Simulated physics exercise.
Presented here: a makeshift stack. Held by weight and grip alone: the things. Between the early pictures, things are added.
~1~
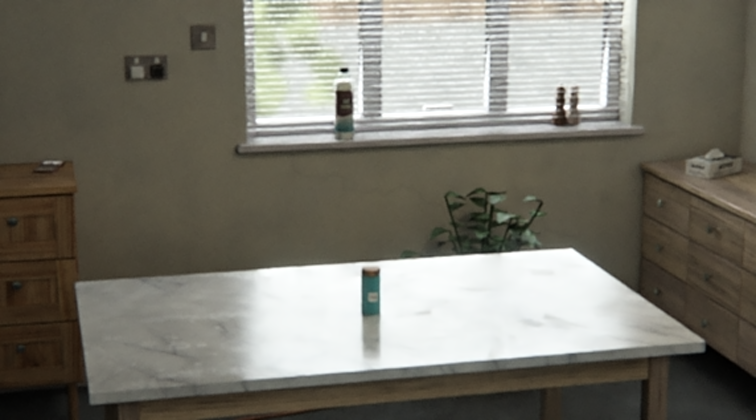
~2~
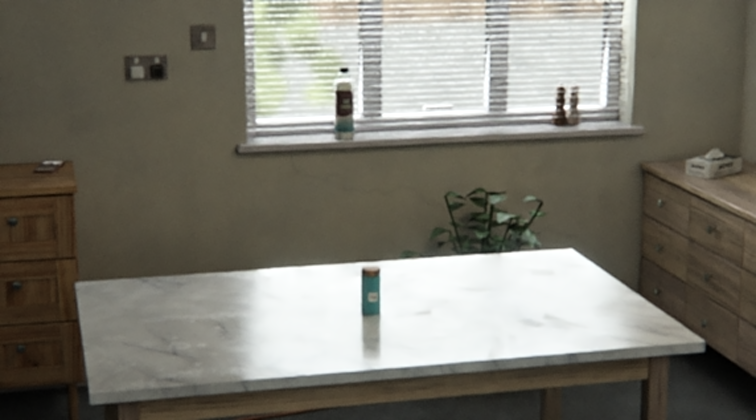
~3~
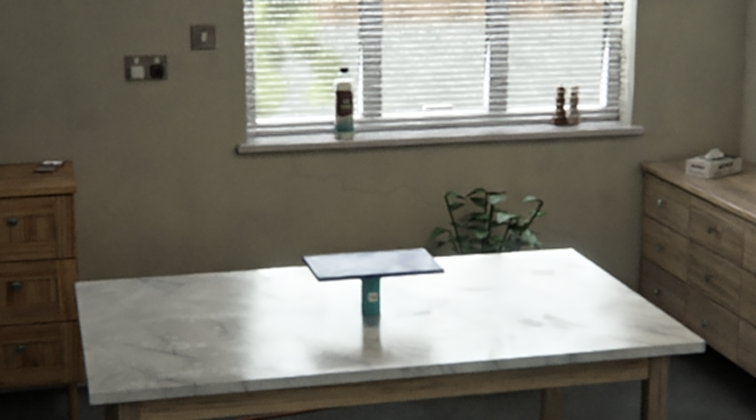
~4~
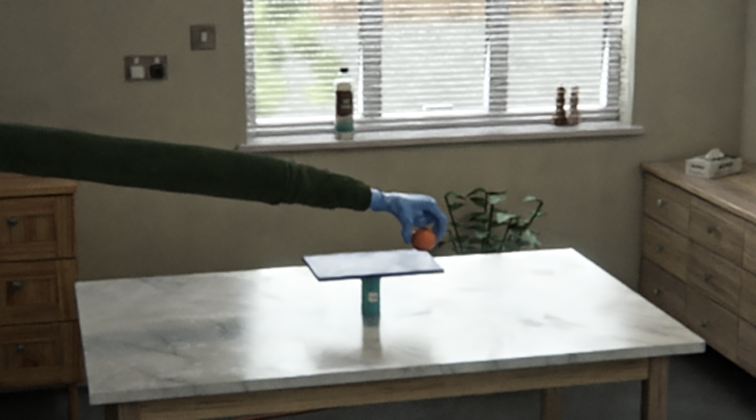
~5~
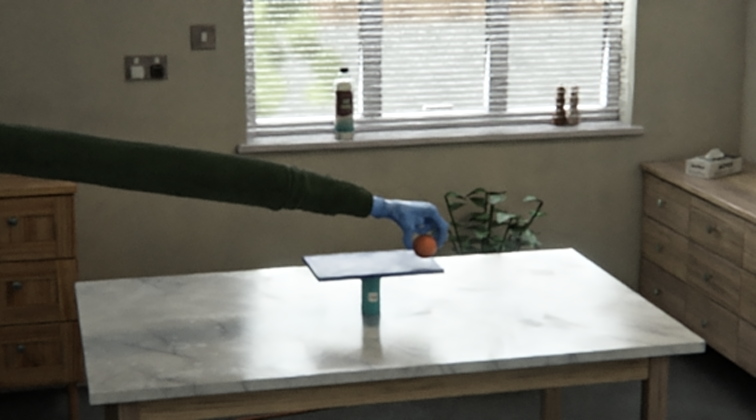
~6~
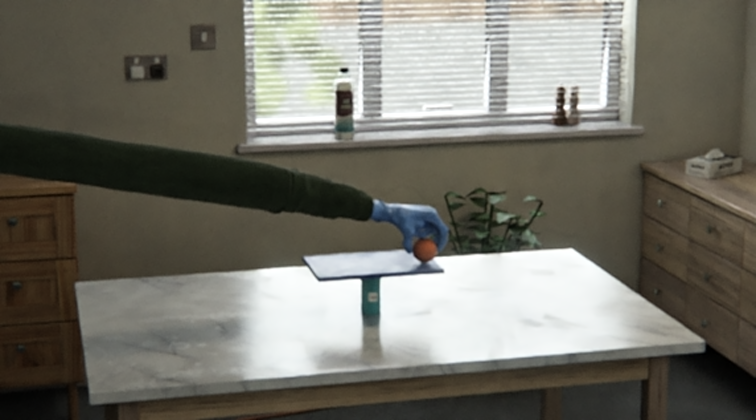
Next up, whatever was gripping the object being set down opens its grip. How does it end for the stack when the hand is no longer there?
Oh, it doesn't remain fully standing, sadly.
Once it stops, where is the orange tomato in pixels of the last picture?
It ends near (441, 300).
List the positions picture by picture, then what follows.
The last thing is not in view yet; turquoise shaker (371, 290), in the first picture.
The last thing is not in view yet; turquoise shaker (371, 290), in the second picture.
The last thing is not in view yet; turquoise shaker (371, 290), in the third picture.
Still above its spot; orange tomato (423, 240); turquoise shaker (371, 290), in the fourth picture.
Still above its spot; orange tomato (425, 246); turquoise shaker (371, 290), in the fifth picture.
Set down, still held; orange tomato (425, 250); turquoise shaker (371, 290), in the sixth picture.
Then, 0.50 s after the last picture, orange tomato now fallen; blue lid tipped 49° from how it was.
Then, 0.60 s after the last picture, blue lid tipped 55° from how it was.
At rest, fallen, orange tomato; tipped over in the stack, blue lid; turquoise shaker in place. Seen from the same camera at the end, orange tomato near (441, 300). The stack gives way.
